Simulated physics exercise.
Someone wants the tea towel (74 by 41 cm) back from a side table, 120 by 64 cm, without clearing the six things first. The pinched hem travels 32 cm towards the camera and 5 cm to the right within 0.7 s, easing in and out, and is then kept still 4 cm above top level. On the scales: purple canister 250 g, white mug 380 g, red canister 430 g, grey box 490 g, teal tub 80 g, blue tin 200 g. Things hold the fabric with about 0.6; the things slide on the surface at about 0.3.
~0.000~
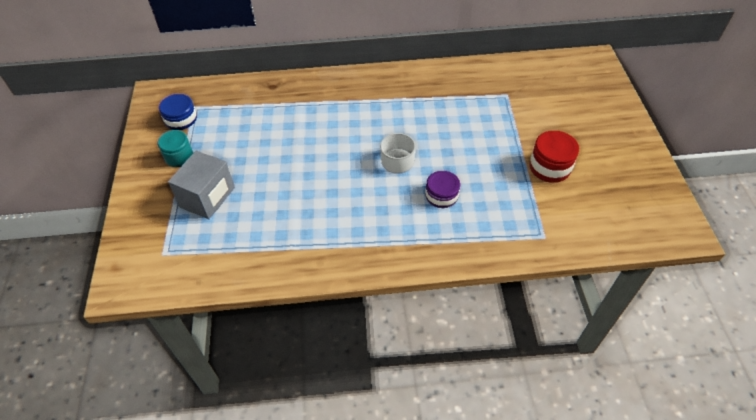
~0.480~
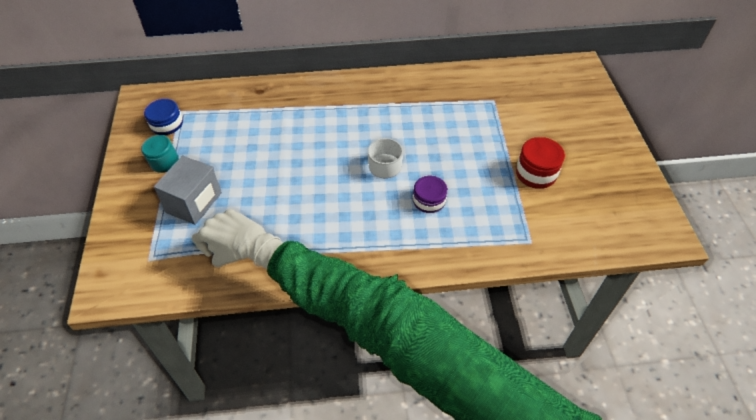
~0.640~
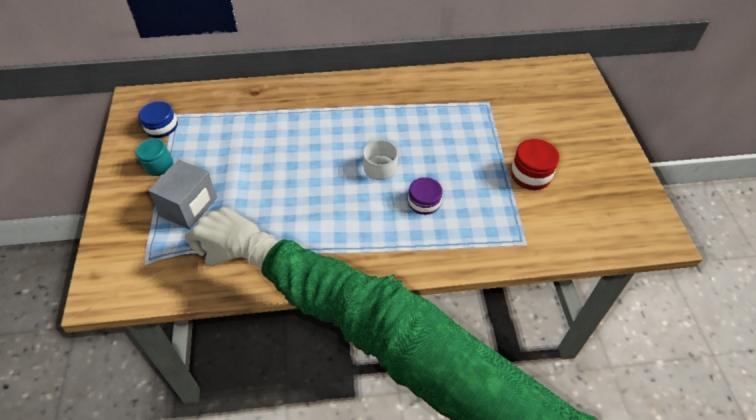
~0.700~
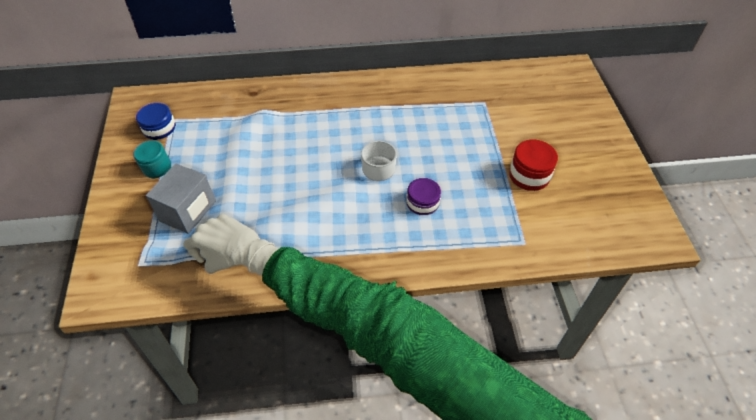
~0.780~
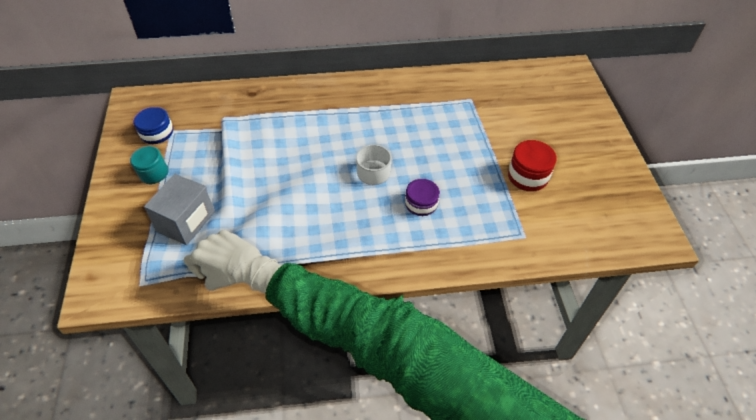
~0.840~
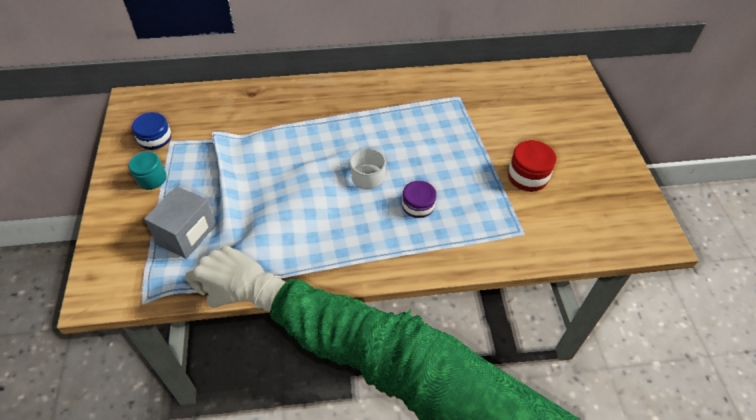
A gloved hand in a green sleeve reaches over a wooden table and pinches the near edge of a blue checked cloth beside a grey box. It pulls the cloth slightly towards the camera; folds rise across the left side, and the box shifts nearer while the red canister stays put.
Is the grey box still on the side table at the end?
The grey box drops off.
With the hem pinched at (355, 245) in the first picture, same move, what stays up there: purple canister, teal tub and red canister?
In that case: Purple canister drops off, teal tub stays up, red canister stays on.
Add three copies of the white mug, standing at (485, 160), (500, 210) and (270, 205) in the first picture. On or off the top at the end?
In that order: Remains, stays on, drops off.
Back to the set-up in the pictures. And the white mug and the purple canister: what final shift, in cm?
White mug 25 cm, purple canister 15 cm.
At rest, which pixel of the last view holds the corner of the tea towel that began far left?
Around (81, 330).
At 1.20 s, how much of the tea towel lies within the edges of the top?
About 75 per cent.
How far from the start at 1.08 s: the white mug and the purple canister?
White mug 15 cm, purple canister 8 cm.
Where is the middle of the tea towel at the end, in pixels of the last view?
Near (278, 271).
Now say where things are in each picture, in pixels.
Shows, grey box (197, 171); tea towel corners (163, 256) (507, 95) (545, 239), in the first frame.
Shows, tea towel corners (494, 101) (531, 244); grip (211, 254), in the second frame.
Shows, grey box (179, 181); teal tub (151, 148); tea towel corners (489, 103) (526, 245); grip (205, 253), in the third frame.
Shows, grey box (177, 185); teal tub (149, 151); tea towel corners (485, 103) (525, 245); grip (204, 260), in the fourth frame.
Shows, white mug (374, 157); grey box (175, 196); teal tub (146, 156); tea towel corners (471, 100) (525, 238); grip (204, 276), in the fifth frame.
Shows, grey box (176, 209); tea towel corners (460, 97) (524, 235); grip (206, 292), in the sixth frame.
By 1.0 s, 95 % of the tea towel is still over the top; grey box 15 cm off its start, white mug 8 cm off its start, teal tub 7 cm off its start.
By 1.1 s, 85 % of the tea towel is still over the top; grey box 23 cm off its start, white mug 14 cm off its start, teal tub 9 cm off its start.
By 1.2 s, 75 % of the tea towel is still over the top; grey box on its side, 31 cm off its start at (179, 348), white mug 20 cm off its start at (319, 215), purple canister 11 cm off its start at (387, 225).
By 1.3 s, 65 % of the tea towel is still over the top; grey box over the edge, white mug 23 cm off its start, purple canister 14 cm off its start.
By 2.9 s, 65 % of the tea towel is still over the top; grey box over the edge, white mug 23 cm off its start at (311, 228), purple canister 14 cm off its start at (381, 235), teal tub 9 cm off its start at (132, 179).
